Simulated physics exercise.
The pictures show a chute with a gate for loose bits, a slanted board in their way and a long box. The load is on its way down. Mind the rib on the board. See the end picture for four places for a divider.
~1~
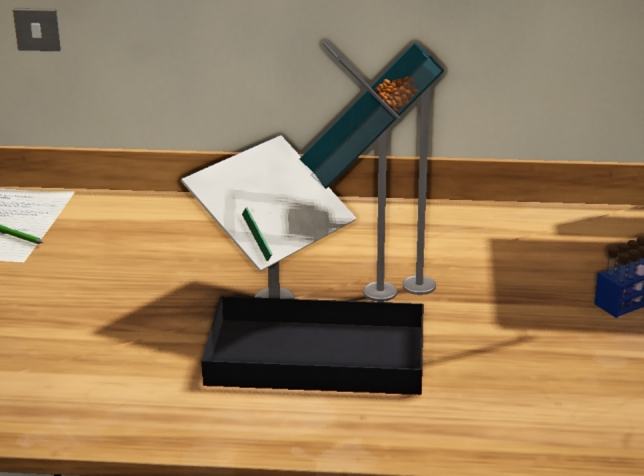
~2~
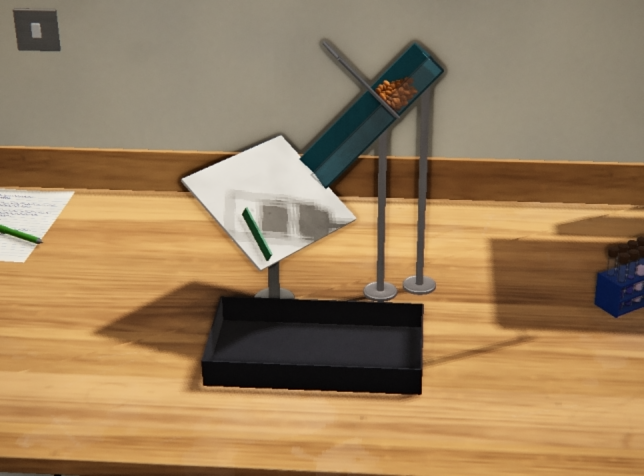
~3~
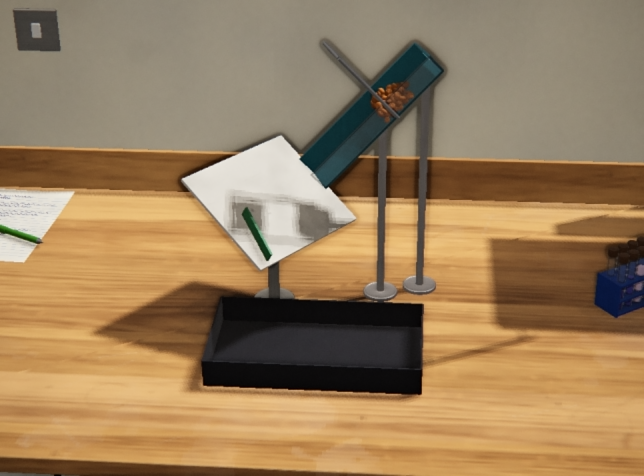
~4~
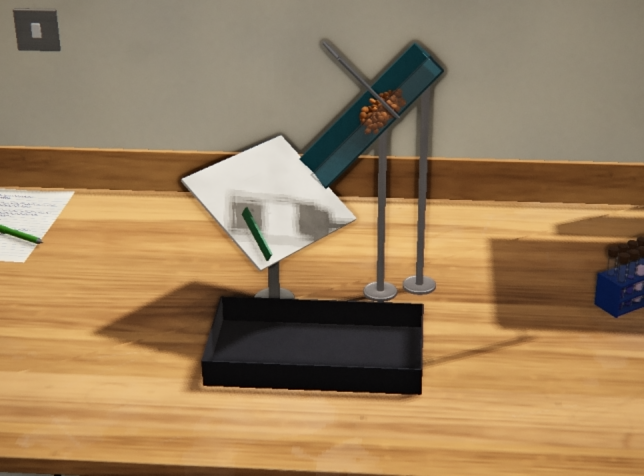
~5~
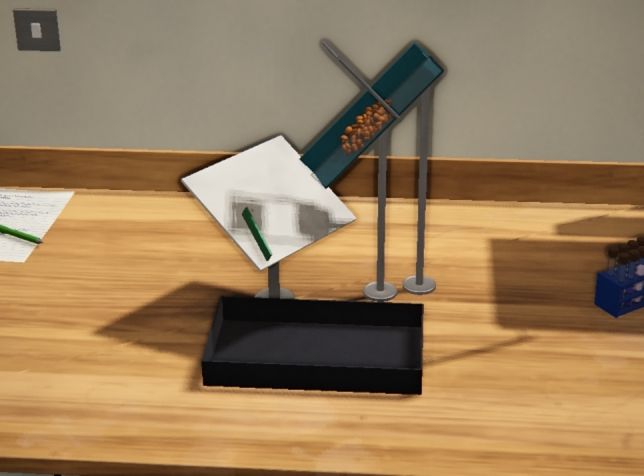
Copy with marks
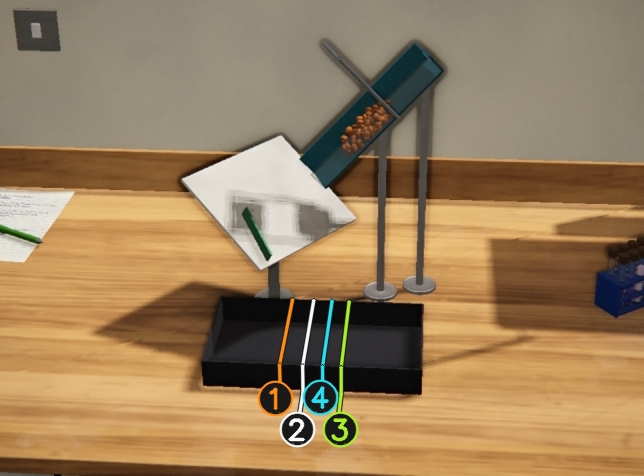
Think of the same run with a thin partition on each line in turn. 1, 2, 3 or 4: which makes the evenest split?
2 beats the others.
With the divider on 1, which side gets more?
Right.
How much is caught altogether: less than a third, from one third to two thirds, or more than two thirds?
More than two thirds.
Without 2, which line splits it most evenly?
That would be 4.
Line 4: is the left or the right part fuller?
The left side.
On the marked copy, line 1 crosses the front rim at (279, 364); line 2 crosses the front rim at (302, 365); line 3 crosses the front rim at (341, 366); line 4 crosses the front rim at (322, 365).
Choosing 1, of what is caught, a small part on the left of the divider, nearly all on the right.
Choosing 2, of what is caught, about a third on the left of the divider, about two thirds on the right.
Choosing 3, of what is caught, nearly all on the left of the divider, a small part on the right.
Choosing 4, of what is caught, most on the left of the divider, about a quarter on the right.
